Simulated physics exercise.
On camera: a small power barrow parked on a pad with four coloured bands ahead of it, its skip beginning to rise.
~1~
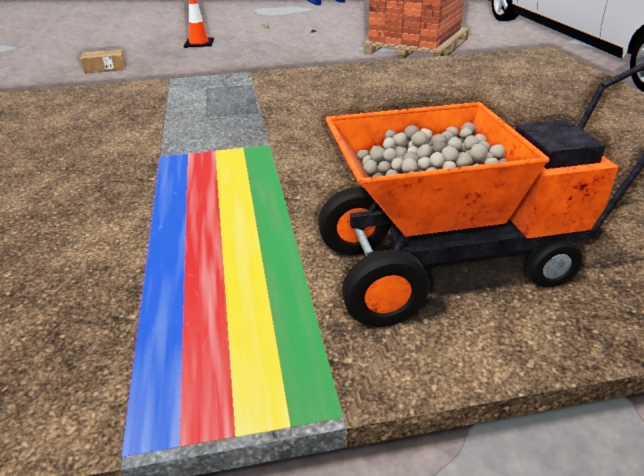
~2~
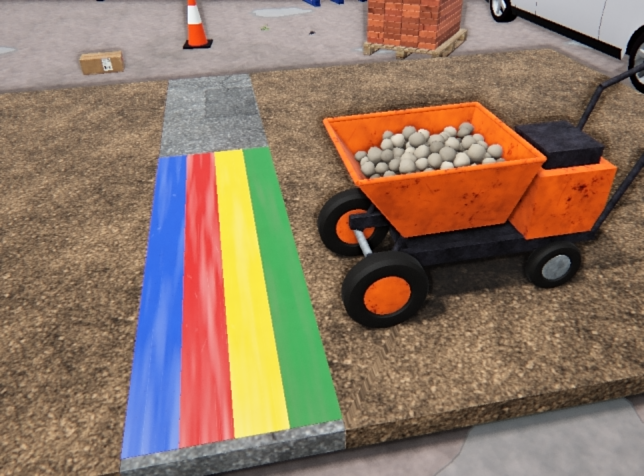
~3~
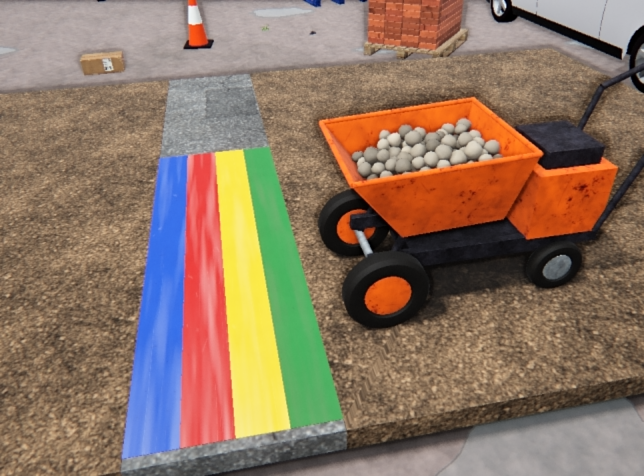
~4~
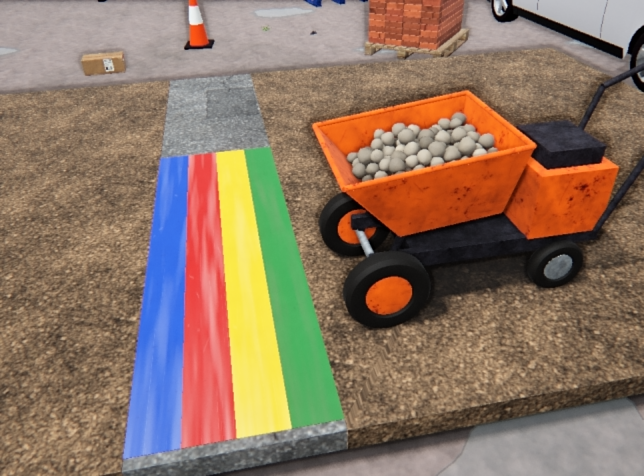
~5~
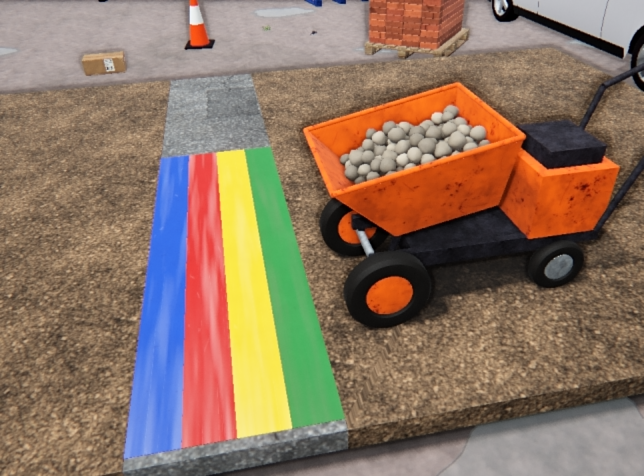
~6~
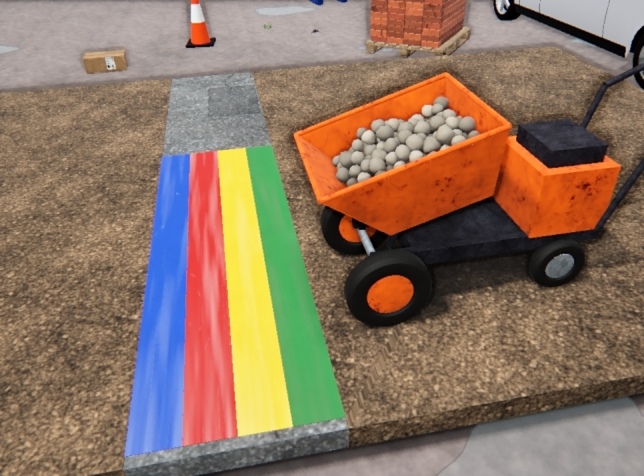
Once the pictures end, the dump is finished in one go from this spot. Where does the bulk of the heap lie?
The red one gets the largest share.
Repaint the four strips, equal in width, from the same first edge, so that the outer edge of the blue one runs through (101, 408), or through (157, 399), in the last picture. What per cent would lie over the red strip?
In turn 30 and 30 in a hundred.
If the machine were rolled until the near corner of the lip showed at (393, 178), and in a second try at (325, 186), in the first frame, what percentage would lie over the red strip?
In turn 20 and 30 in a hundred.
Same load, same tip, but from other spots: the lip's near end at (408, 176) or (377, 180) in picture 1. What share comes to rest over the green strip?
First some 10, then 0 per cent.
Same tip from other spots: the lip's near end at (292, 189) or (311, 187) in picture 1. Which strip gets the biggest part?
At the first place the strip in blue, at the second the blue strip.
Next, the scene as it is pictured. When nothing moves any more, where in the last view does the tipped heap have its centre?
Close to (195, 306).
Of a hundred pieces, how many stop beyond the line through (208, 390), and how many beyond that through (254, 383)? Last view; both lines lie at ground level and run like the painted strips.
About 50 and 80 per cent.
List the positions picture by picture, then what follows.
In the first frame, lip of the skip at (361, 181), level; top of the load at (437, 161), river pebbles; green strip at (305, 368); yellow strip at (257, 376); red strip at (207, 384); blue strip at (155, 393).
In the second frame, lip of the skip at (358, 183), level; top of the load at (435, 161).
In the third frame, lip of the skip at (353, 186), tipped barely; top of the load at (446, 152).
In the fourth frame, lip of the skip at (345, 189), tipped a little; top of the load at (440, 149).
In the fifth frame, lip of the skip at (333, 195), tipped a little; top of the load at (442, 147).
In the sixth frame, lip of the skip at (321, 201), tipped clearly; top of the load at (432, 141); green strip at (307, 368); yellow strip at (259, 376); red strip at (209, 384); blue strip at (158, 393).
Soon, skip tipped steeply; all in the skip.
A while on, skip tipped right over; most in the skip; a small part over the yellow strip; about a quarter over the red strip; a stray few over the blue strip; a stray few falling.
Towards the end, skip tipped right over; about a quarter in the skip; a stray few over the green strip; a small part over the yellow strip; about a third over the red strip; about a quarter over the blue strip; a small part off the paint.
Finally, skip tipped right over; about a quarter in the skip; a stray few over the green strip; a small part over the yellow strip; about a third over the red strip; about a quarter over the blue strip; a small part off the paint.
